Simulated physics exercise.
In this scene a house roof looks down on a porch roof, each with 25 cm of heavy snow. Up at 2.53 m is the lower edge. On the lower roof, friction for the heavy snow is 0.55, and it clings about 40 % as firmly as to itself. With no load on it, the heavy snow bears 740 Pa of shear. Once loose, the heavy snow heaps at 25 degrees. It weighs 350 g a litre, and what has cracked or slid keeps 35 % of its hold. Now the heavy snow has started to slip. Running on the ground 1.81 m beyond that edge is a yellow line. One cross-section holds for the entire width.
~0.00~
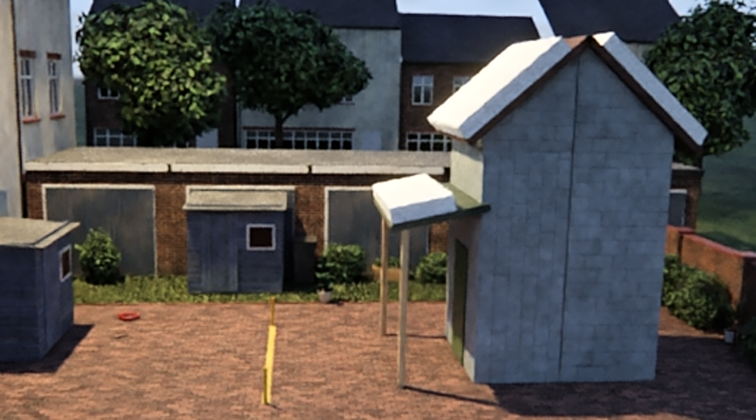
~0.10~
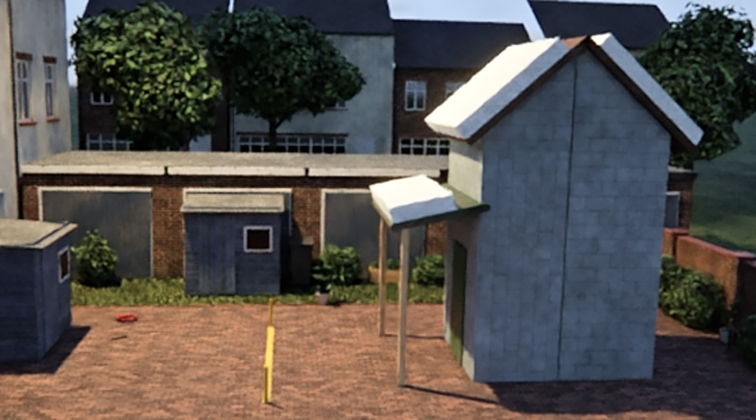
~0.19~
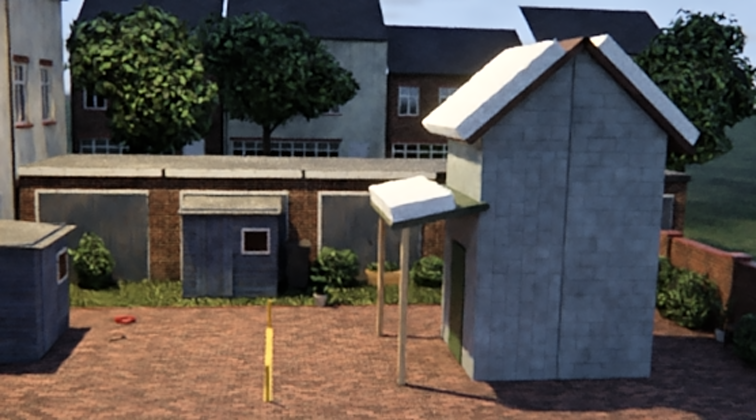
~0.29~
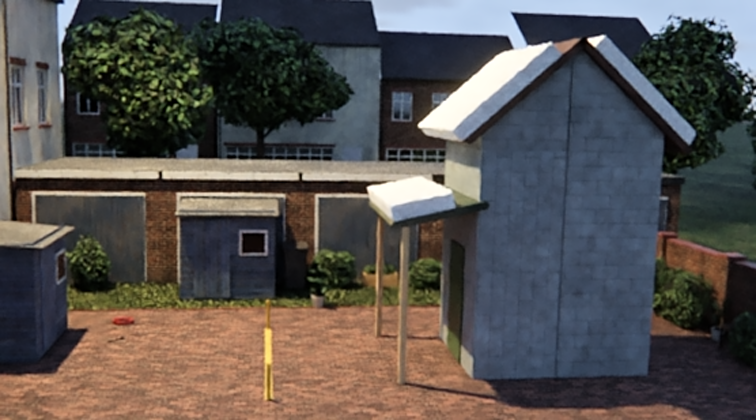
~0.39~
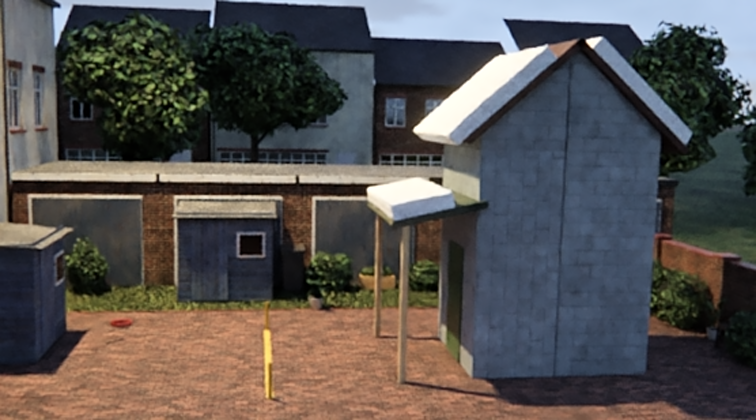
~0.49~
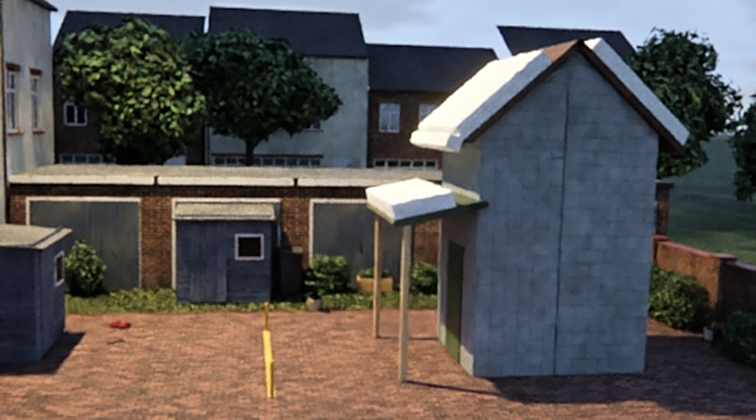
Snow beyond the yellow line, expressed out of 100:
About 10 out of 100.
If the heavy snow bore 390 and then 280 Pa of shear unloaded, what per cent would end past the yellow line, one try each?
Respectively 25 % and 30 %.
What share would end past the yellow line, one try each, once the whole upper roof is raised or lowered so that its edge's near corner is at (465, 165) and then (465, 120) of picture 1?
0 per cent, then 25 per cent.
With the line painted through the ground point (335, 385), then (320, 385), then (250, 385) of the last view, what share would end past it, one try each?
Respectively 40, 30 and 6 percent would end past it.
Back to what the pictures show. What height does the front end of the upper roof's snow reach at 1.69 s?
Height: Approx. 2.2 m.
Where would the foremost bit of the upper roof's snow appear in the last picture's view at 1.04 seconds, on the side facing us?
At roughly (411, 195).
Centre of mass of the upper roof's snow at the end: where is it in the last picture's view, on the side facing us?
(334, 346), roughly.
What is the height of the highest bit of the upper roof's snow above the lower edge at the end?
0.6 m or so.
After 1.04 s, none is below the lower edge and 0 % is past the line.
After 1.69 s, 1 % is below the lower edge and 0 % is past the line.
After 2.35 s, 51 % is below the lower edge and 3 % is past the line.
After 3.00 s, 65 % is below the lower edge and 10 % is past the line.
After 3.50 s, at the end, 65 % is below the lower edge and 10 % is past the line.
